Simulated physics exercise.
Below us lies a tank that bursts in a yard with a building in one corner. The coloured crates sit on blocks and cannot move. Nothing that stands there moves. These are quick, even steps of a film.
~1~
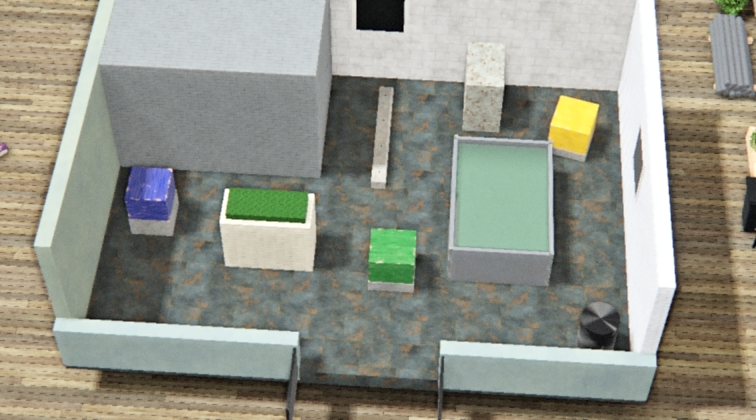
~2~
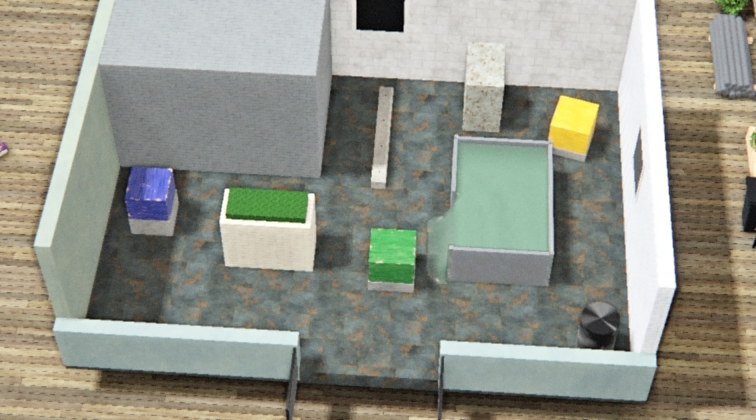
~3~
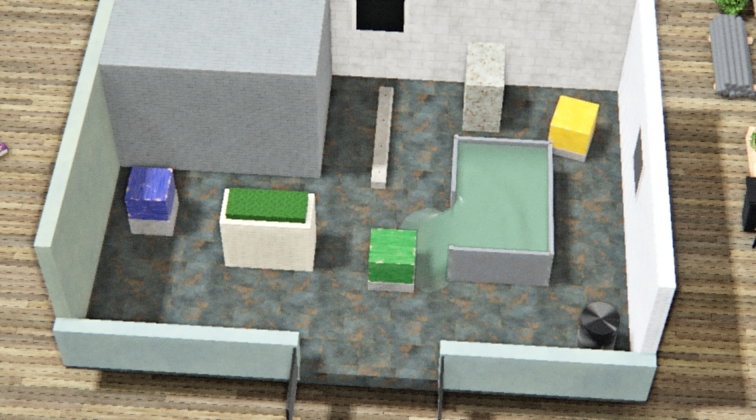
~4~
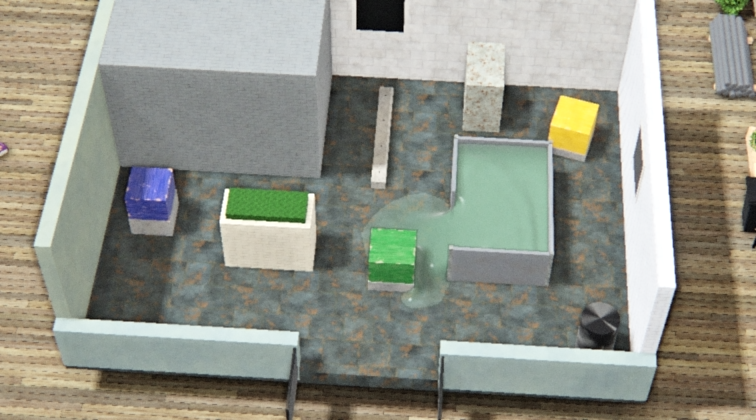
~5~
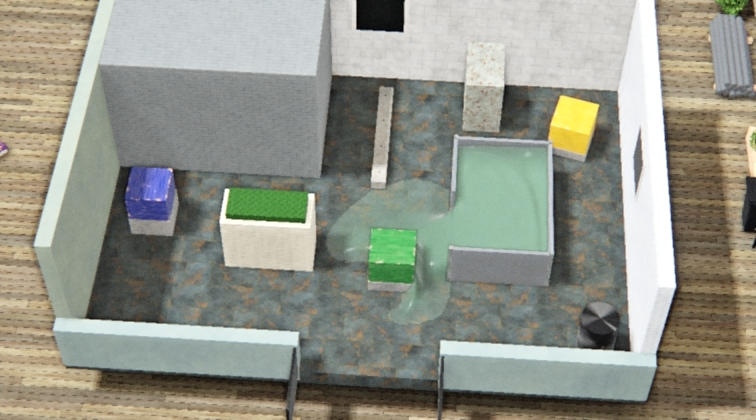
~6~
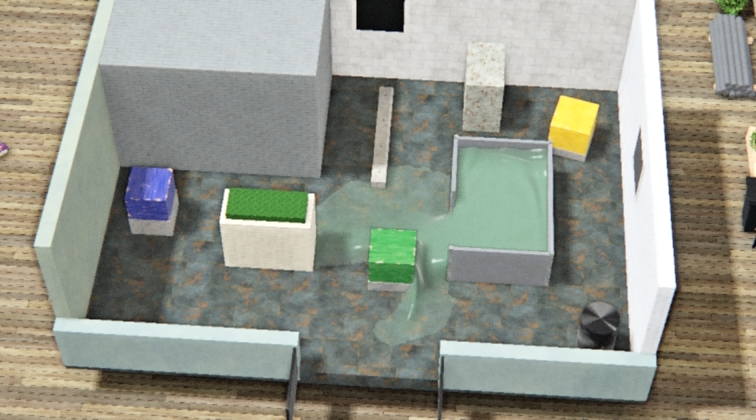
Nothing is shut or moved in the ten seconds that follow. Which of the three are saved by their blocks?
One by one: The green crate gets wet; the blue crate stays dry; the yellow crate stays dry.
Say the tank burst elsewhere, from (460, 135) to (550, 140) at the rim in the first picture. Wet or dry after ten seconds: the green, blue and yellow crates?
My reading: The green one stays dry, the blue one keeps dry, the yellow one is wetted.
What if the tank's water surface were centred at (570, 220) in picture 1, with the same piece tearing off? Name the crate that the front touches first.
I say the one in green.
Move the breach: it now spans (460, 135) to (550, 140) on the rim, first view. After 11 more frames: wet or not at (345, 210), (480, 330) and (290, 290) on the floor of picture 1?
In that order: No water, not flooded, no water.
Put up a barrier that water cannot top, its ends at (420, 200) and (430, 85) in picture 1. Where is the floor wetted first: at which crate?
First comes the crate marked green.
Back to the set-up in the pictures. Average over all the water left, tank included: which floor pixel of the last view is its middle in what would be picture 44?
Around (356, 238).
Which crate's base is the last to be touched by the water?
It is the one in yellow.
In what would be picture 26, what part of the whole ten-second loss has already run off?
Close to 50 %.
A moment on, water covers 30 % of the floor; the green crate water round its plinth, the blue crate water round its plinth, the yellow crate not reached.
Next, water covers 45 % of the floor; the green crate water round its plinth, the blue crate water round its plinth, the yellow crate not reached.
Then, water covers 65 % of the floor; the green crate water round its plinth, the blue crate water round its plinth, the yellow crate not reached.
Later, water covers 85 % of the floor; the green crate water round its plinth, the blue crate water round its plinth, the yellow crate water round its plinth.
In the end, water covers 95 % of the floor; the green crate was topped, the blue crate stayed above the water, the yellow crate stayed above the water.
